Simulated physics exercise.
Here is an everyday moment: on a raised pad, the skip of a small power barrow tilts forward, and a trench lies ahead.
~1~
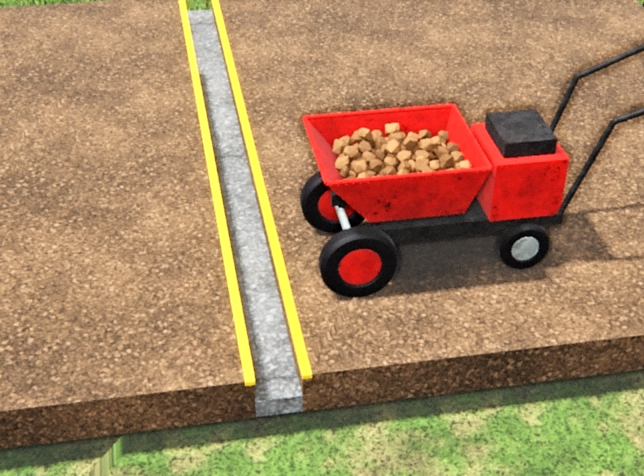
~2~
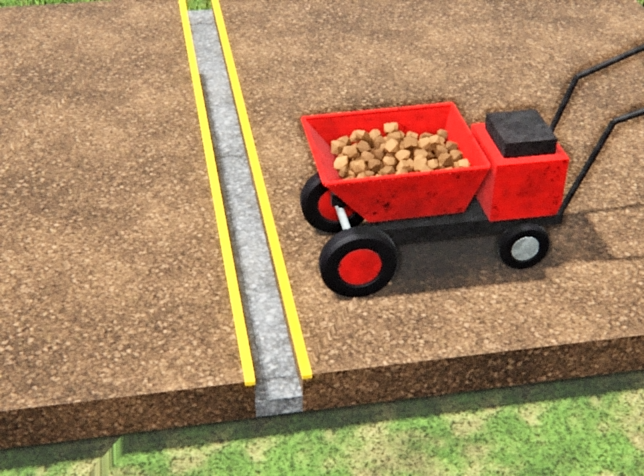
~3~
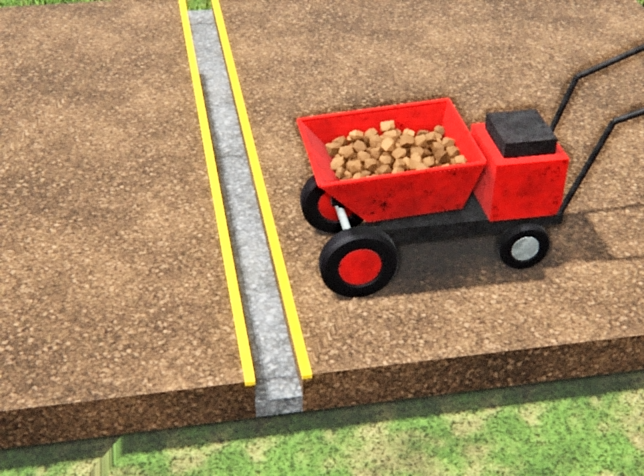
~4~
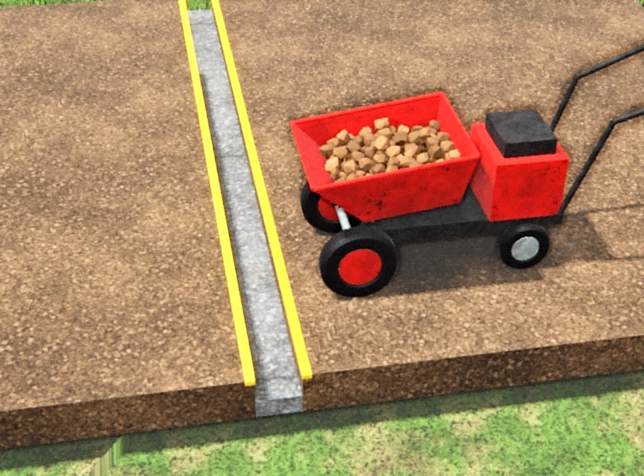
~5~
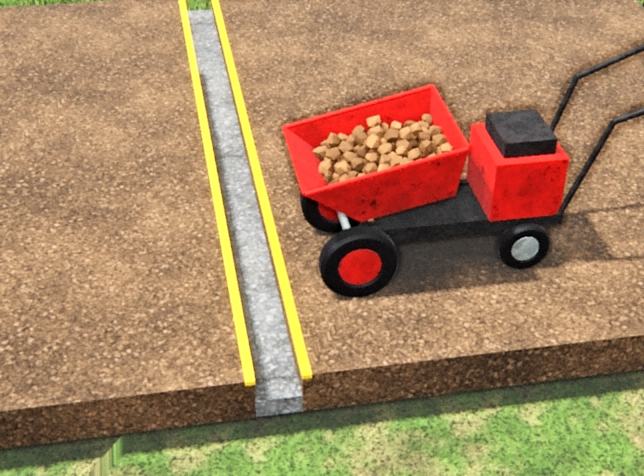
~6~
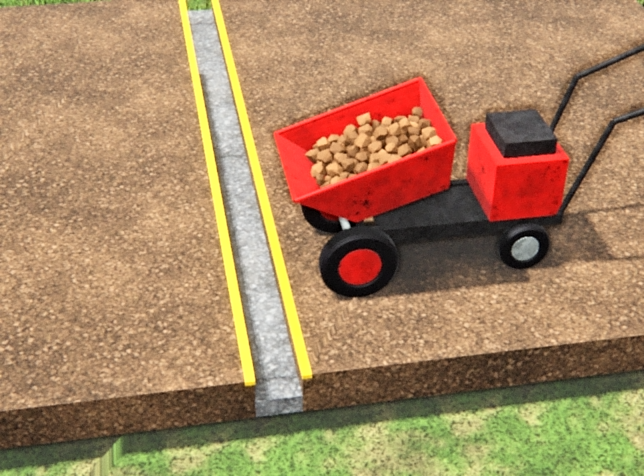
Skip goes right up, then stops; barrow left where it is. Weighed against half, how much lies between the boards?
Minority in.
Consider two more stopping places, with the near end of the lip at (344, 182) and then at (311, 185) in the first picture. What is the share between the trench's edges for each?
Close to 50 in a hundred, and close to 0 in a hundred.
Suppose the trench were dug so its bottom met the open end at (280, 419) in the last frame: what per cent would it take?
Roughly 20 in a hundred.
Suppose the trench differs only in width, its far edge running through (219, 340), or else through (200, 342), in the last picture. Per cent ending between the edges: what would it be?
The first gives 60 %, the second 80 %.
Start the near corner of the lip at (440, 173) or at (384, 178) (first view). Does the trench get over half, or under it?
Position 1 falls short of half; position 2 exceeds half.
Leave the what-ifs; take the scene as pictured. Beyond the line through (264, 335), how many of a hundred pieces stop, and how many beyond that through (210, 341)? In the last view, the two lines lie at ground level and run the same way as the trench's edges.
First roughly 80 percent, then 50 percent.
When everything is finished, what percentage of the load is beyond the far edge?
My estimate is around 75 percent.
Just after the last frame, skip tipped steeply; every one in the skip.
A moment on, skip tipped right over; the larger part in the skip; just a few in or heaped over the trench; roughly a quarter beyond it; about a tenth falling.
Further on, skip tipped right over; about a tenth in the skip; about a tenth in or heaped over the trench; the larger part beyond it.
When it is over, skip tipped right over; just a few in the skip; roughly a quarter in or heaped over the trench; the larger part beyond it.
